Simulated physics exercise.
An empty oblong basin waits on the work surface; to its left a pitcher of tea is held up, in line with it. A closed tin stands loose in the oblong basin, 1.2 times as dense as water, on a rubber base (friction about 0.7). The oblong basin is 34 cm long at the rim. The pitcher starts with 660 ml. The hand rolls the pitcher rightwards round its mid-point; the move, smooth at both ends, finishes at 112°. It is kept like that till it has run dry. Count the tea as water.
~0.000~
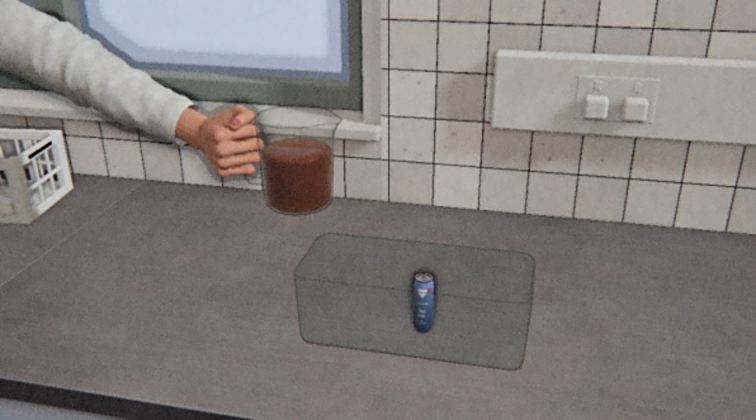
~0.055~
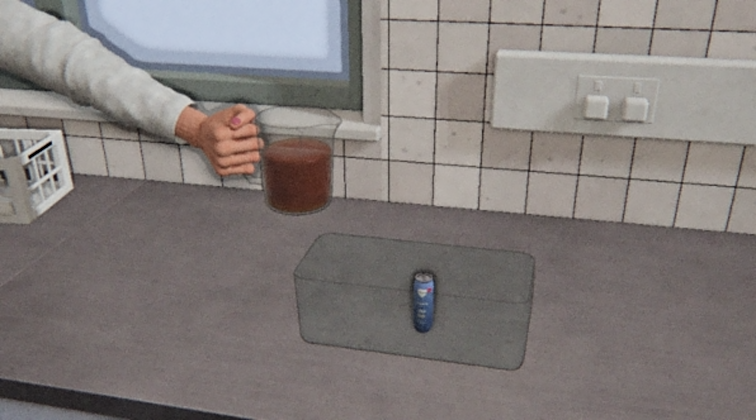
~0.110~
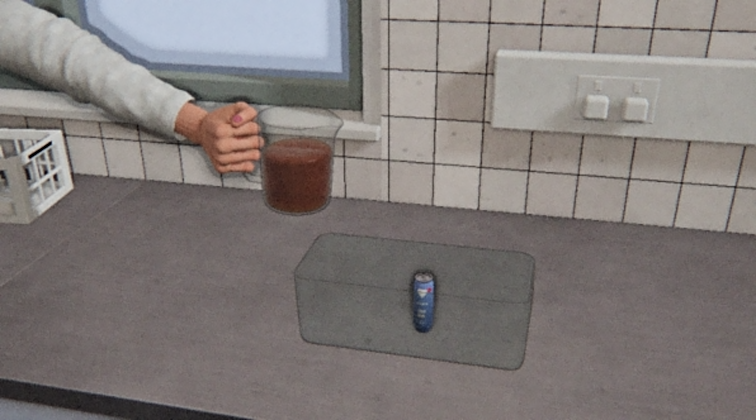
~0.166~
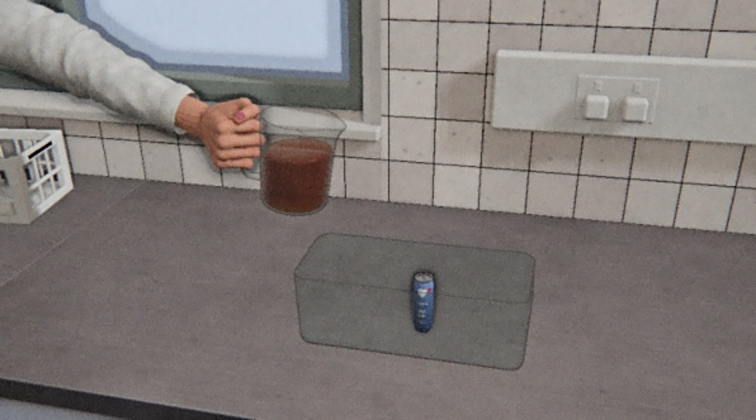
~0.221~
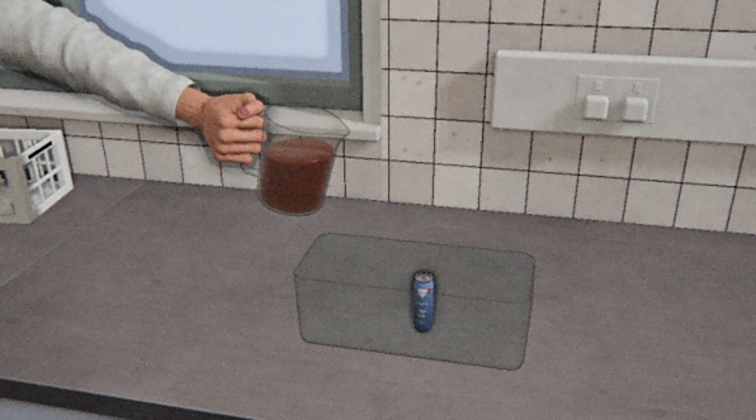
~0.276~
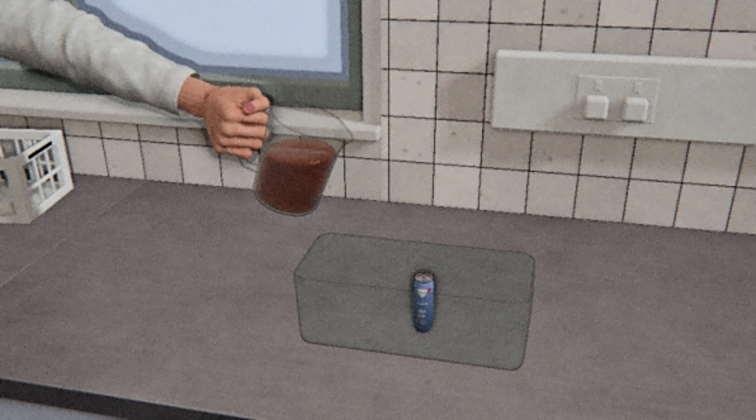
The video shows a hand holding a glass pitcher of reddish-brown liquid above a grey counter, left of a clear oblong basin with a small blue container standing inside, then gradually tilting the pitcher to the right.
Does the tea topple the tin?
The tin stays up.
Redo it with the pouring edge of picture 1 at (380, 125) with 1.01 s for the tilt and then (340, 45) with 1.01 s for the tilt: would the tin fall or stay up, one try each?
First it topples; then it goes over.
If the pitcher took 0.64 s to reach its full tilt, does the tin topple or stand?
The tin remains upright.
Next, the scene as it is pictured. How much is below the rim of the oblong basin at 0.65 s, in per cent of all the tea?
Near 1 in a hundred.
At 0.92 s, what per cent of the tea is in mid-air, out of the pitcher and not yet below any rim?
Some 22 per cent.
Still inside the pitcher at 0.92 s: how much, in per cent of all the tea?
Near 22 in a hundred.
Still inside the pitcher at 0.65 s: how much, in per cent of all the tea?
Some 86 per cent.
After 0.65 s the tilt is 80° and 85 per cent is still to pour; the tin stands where it began.
After 0.92 s the tilt is 110° and 22 per cent is still to pour; the tin stands where it began.
After 1.20 s the tilt is 112° and 1 per cent is still to pour; the tin stands where it began.
After 1.51 s the tilt is 112° and 0 per cent is still to pour; the tin stands where it began.
In the end the tin stands where it began.
